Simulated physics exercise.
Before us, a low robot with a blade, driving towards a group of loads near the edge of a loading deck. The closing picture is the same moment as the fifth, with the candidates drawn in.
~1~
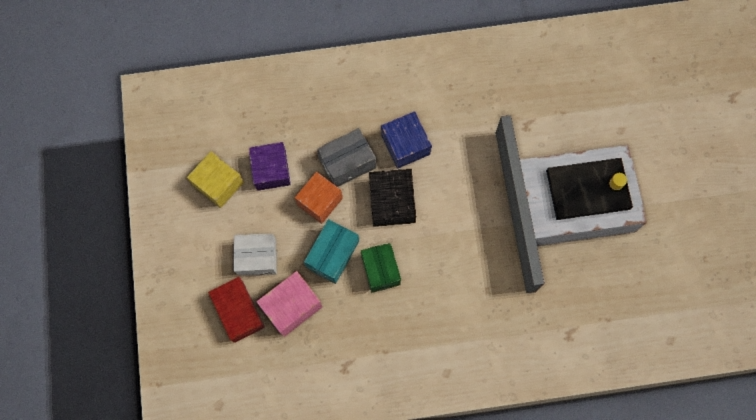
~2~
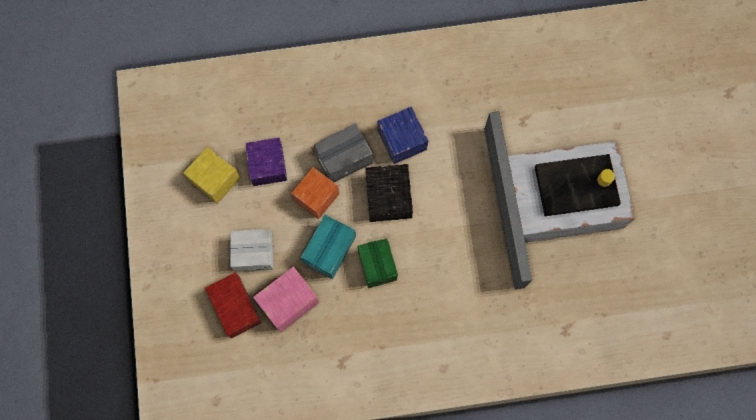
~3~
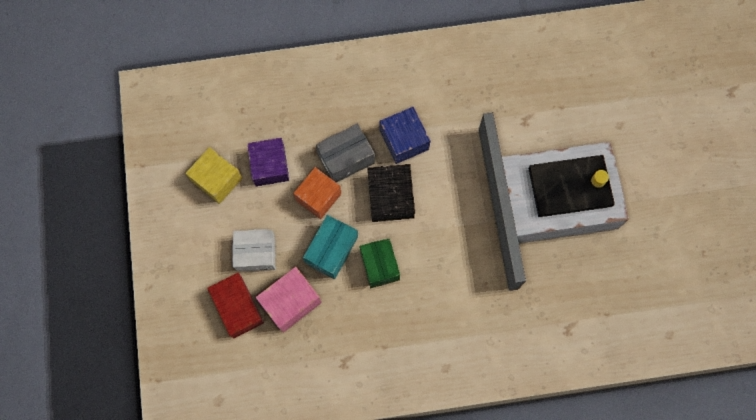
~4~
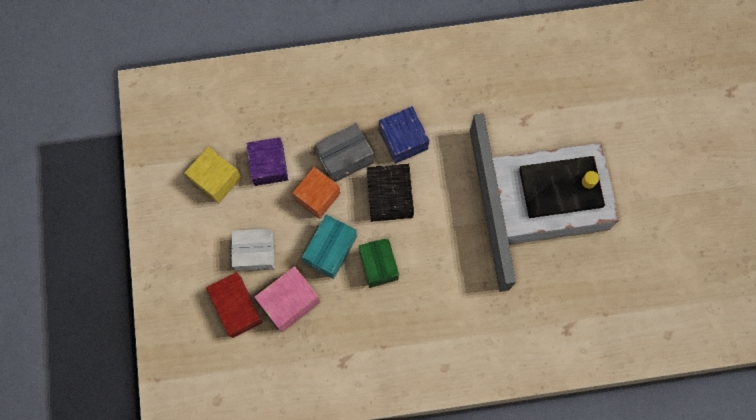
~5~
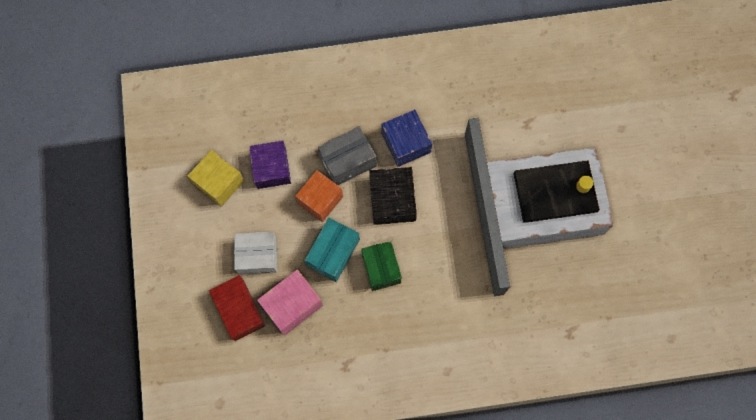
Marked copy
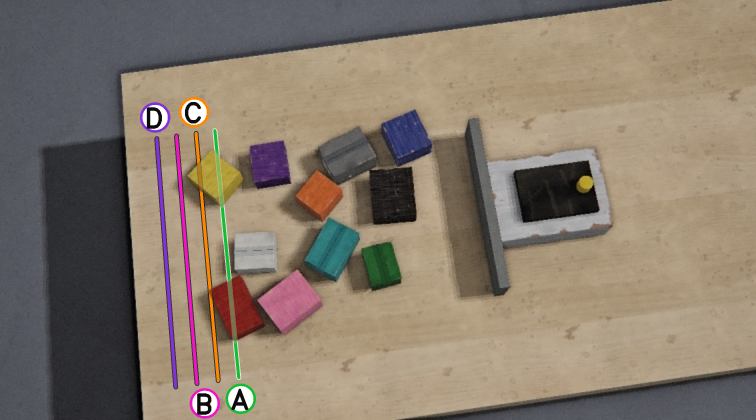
A low robot with a grey blade creeps left towards coloured blocks, which stay still.
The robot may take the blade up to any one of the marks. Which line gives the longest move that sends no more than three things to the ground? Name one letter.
C.
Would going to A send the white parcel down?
By then, no.
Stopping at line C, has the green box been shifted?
Yes.
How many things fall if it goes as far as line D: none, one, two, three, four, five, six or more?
Six or more.
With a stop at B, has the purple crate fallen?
Yes.
On the marked copy, A at (226, 249); B at (186, 255); C at (207, 252); D at (166, 258).
Following C. Soon after the start, robot (449, 206); blue crate (351, 143); grey box (310, 158).
Later, robot (347, 220); yellow crate (129, 181); purple crate (172, 175).
In the end, robot (265, 232); purple crate over the edge; yellow crate over the edge; three fallen.
As for the rest, A is within the limit but short; B drops six; D drops seven.
